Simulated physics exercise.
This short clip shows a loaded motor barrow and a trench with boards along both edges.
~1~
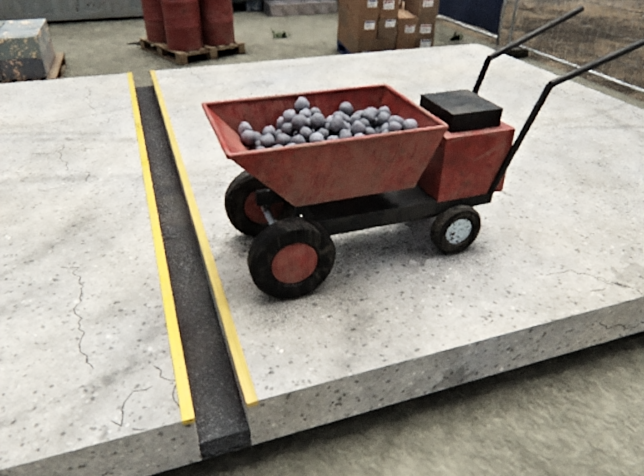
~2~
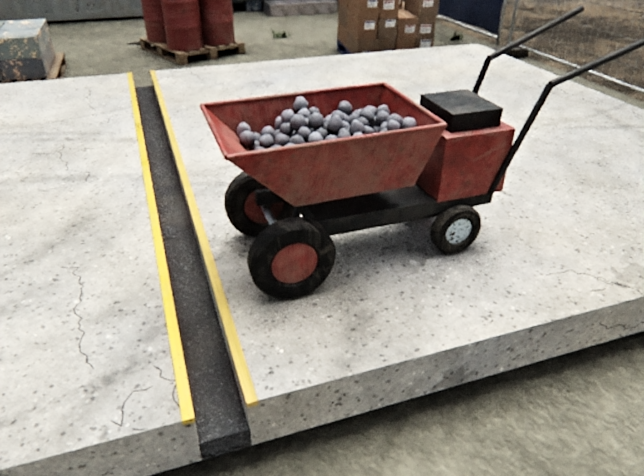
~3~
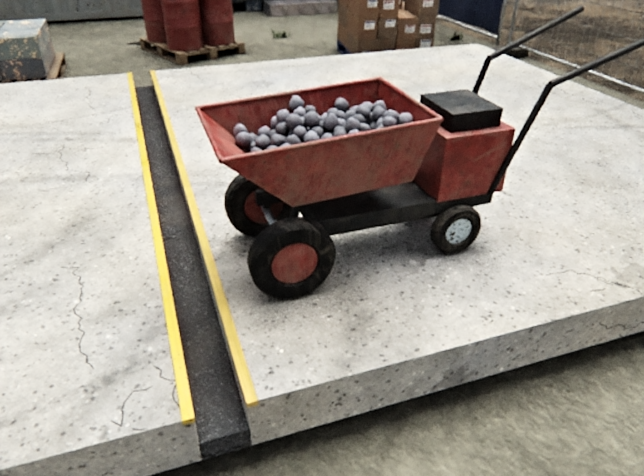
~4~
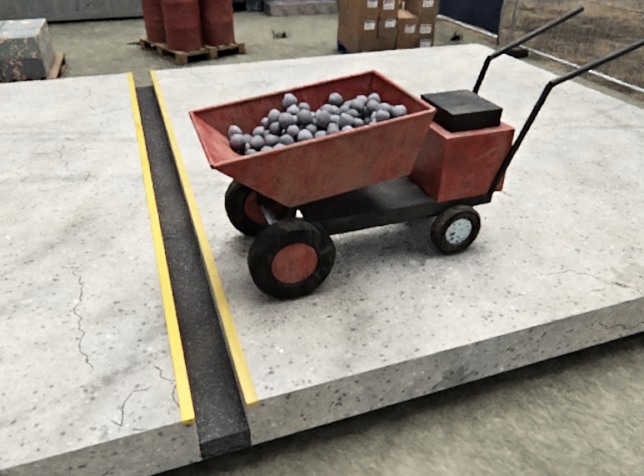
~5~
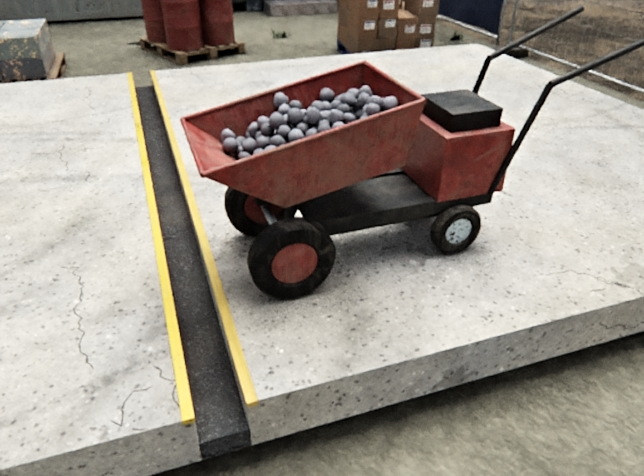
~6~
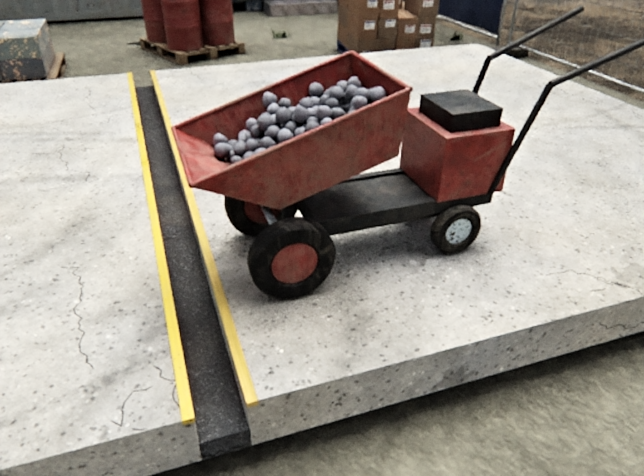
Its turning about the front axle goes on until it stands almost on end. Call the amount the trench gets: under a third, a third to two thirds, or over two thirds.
Amount in the trench: Under a third.
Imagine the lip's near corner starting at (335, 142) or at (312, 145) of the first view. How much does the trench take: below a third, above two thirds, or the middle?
In the middle band, then the middle third.
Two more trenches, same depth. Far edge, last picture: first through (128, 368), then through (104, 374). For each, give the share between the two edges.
Around 40 percent first, around 70 percent second.
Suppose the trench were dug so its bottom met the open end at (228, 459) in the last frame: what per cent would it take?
Something like 0 %.
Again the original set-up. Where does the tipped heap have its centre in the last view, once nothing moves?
Near pixel (79, 293).
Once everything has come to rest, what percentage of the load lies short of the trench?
0 percent.
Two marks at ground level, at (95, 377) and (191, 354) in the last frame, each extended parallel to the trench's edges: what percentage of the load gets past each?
Around 50 in a hundred for the first, 80 in a hundred for the second.
Shortly afterwards, skip tipped steeply; the whole lot in the skip.
Next, skip tipped right over; near half in the skip; near half beyond it; only a few falling.
Some moments later, skip tipped right over; near a quarter in the skip; the bulk beyond it.
In the end, skip tipped right over; near a quarter in the skip; only a few in or heaped over the trench; the bulk beyond it.
